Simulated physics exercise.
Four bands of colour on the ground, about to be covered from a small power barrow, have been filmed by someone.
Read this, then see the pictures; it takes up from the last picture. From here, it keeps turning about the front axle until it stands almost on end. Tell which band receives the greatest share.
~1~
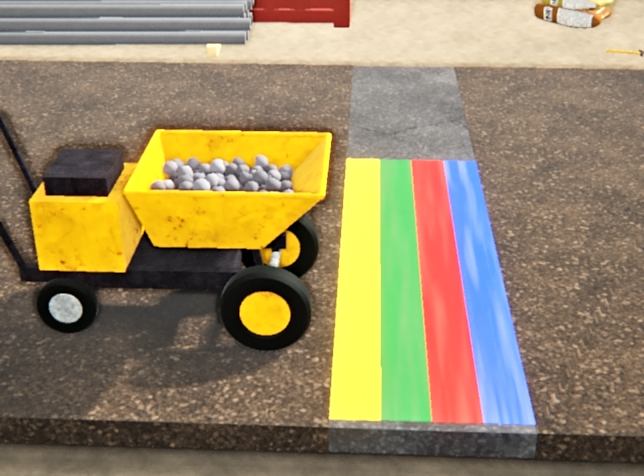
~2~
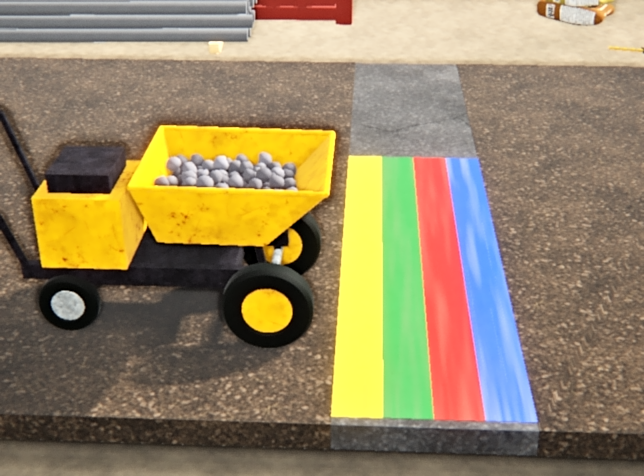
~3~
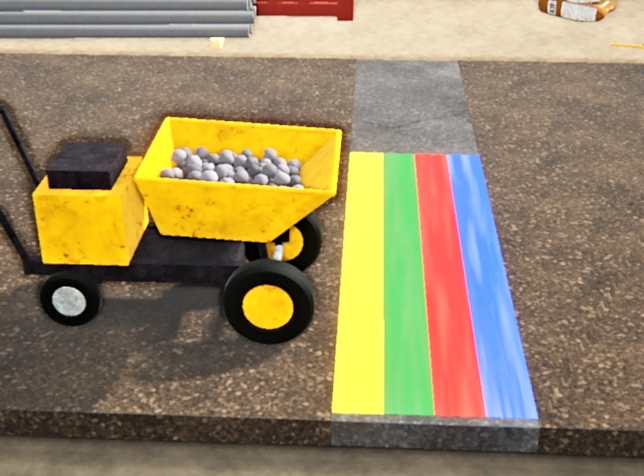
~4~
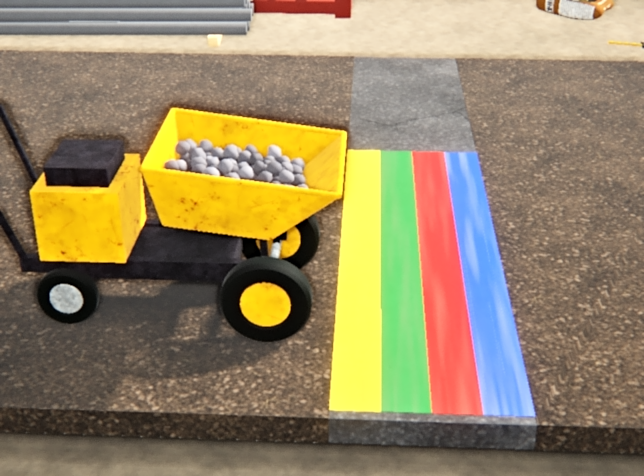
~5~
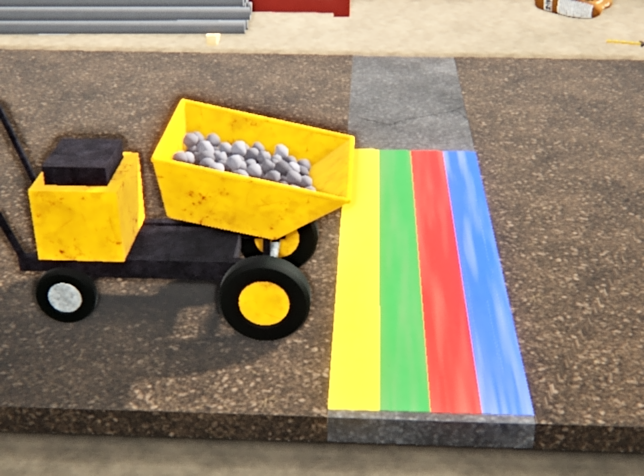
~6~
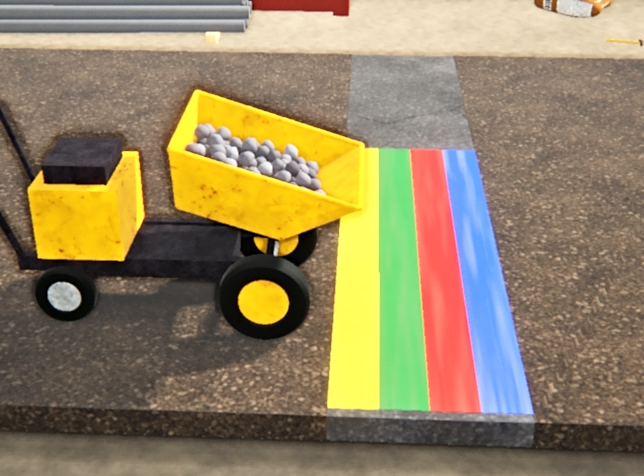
I would say the red band receives it.
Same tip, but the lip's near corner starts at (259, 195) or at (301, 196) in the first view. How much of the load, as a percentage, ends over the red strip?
Position 1 near 10 %, position 2 near 30 %.
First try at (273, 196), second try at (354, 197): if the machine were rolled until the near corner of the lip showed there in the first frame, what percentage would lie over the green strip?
40 % for the first, 0 % for the second.
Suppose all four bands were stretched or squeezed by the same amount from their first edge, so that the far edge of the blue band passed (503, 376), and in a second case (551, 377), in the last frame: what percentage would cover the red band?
Roughly 30 per cent, then roughly 40 per cent.
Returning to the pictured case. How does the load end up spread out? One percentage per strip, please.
Yellow strip 0 %, green strip 15 %, red strip 35 %, blue strip 20 %.
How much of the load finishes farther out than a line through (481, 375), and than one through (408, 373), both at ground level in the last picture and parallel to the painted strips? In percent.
Close to 30 per cent, then close to 80 per cent.
Soon after the last picture, skip tipped steeply; all in the skip.
A little later, skip tipped right over; most in the skip; a small part over the green strip; about a quarter over the red strip; a stray few over the blue strip.
Later still, skip tipped right over; about a quarter in the skip; a small part over the green strip; about a third over the red strip; about a quarter over the blue strip; a small part off the paint.
At rest, skip tipped right over; about a quarter in the skip; none over the yellow strip; a small part over the green strip; about a third over the red strip; about a quarter over the blue strip; a small part off the paint.
